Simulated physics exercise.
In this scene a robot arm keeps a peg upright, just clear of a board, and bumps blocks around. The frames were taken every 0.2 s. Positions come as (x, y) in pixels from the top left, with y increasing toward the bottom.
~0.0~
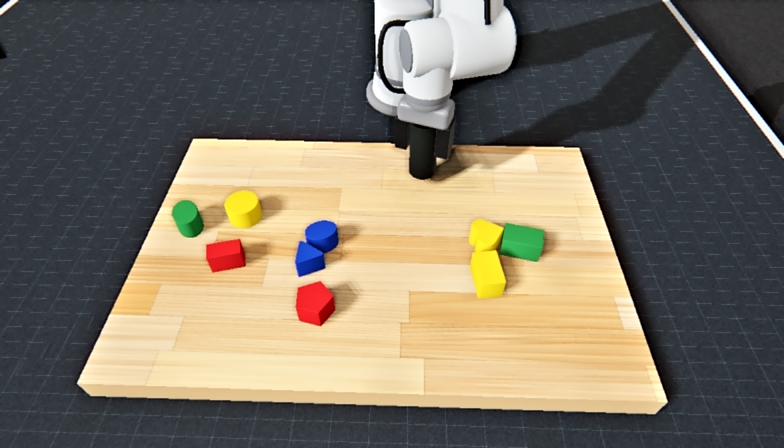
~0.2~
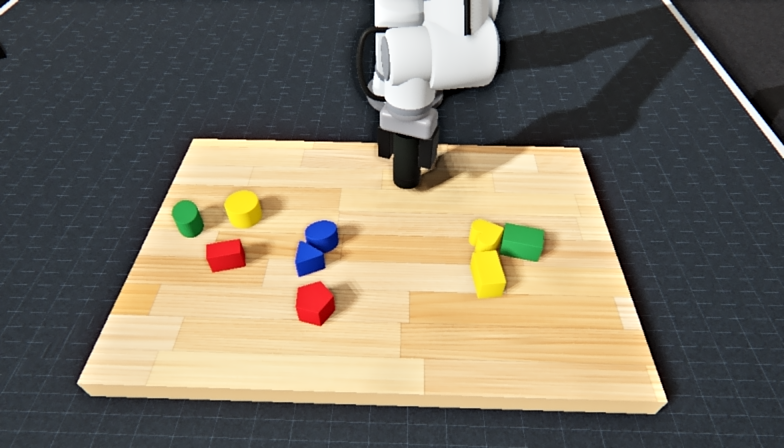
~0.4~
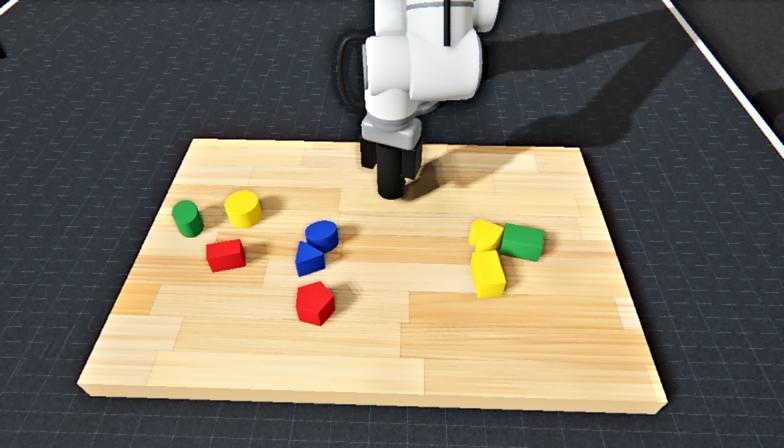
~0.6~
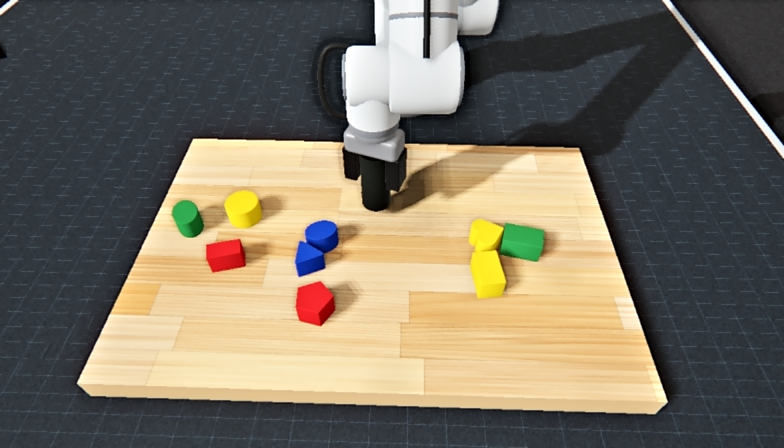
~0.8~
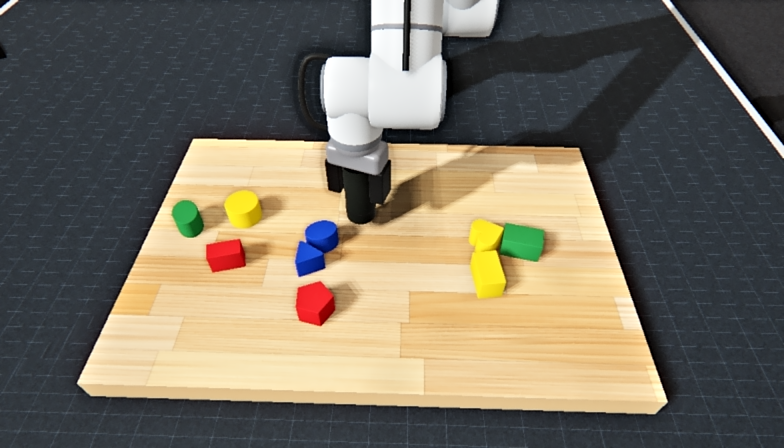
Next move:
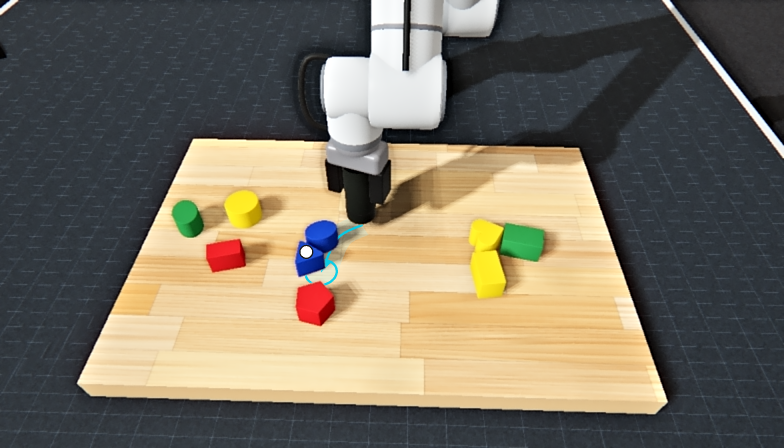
At the start, a robot arm holds a dark peg near the far edge of a wooden board scattered with red, blue, green and yellow blocks. The arm then moves the peg steadily left and toward the viewer, bringing it close to the blue round block, while all the blocks stay still.
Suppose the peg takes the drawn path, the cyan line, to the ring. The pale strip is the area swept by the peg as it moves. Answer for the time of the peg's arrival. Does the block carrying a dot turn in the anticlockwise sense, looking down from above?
My answer is yes.
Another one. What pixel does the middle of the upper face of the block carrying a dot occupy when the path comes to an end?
At (288, 272).
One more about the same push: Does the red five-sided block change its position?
The answer is no.
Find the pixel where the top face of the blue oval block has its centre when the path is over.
About (292, 248).
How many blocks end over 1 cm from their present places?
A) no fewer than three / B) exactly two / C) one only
It's B.
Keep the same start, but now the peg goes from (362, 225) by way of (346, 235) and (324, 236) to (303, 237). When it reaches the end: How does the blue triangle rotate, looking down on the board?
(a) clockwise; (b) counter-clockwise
Choice b: Counter-clockwise.
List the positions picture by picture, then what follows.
Peg's lower end (422, 172); blue triangle (306, 252); red five-sided block (313, 296); blue oval block (321, 229), in the first picture.
Peg (406, 181); blocks still, in the second picture.
Peg (391, 191); blocks still, in the third picture.
Peg (376, 202); blocks still, in the fourth picture.
Peg (361, 215); blue triangle (306, 252); red five-sided block (313, 296); blue oval block (321, 229), in the fifth picture.
Drawn move, from (362, 225) by way of (341, 235) and (330, 252) to (321, 272); the dot is on the blue triangle.
On the path given first. One third of the way, peg (340, 225); blue oval block (312, 234).
Two thirds of the way, peg (328, 243); blue triangle (297, 261), turned 40° anticlockwise; blue oval block (297, 242), turned 50° clockwise.
At the end, peg (319, 262); blue triangle (288, 272), turned 30° anticlockwise; red five-sided block still; blue oval block (292, 248), turned 90° clockwise.
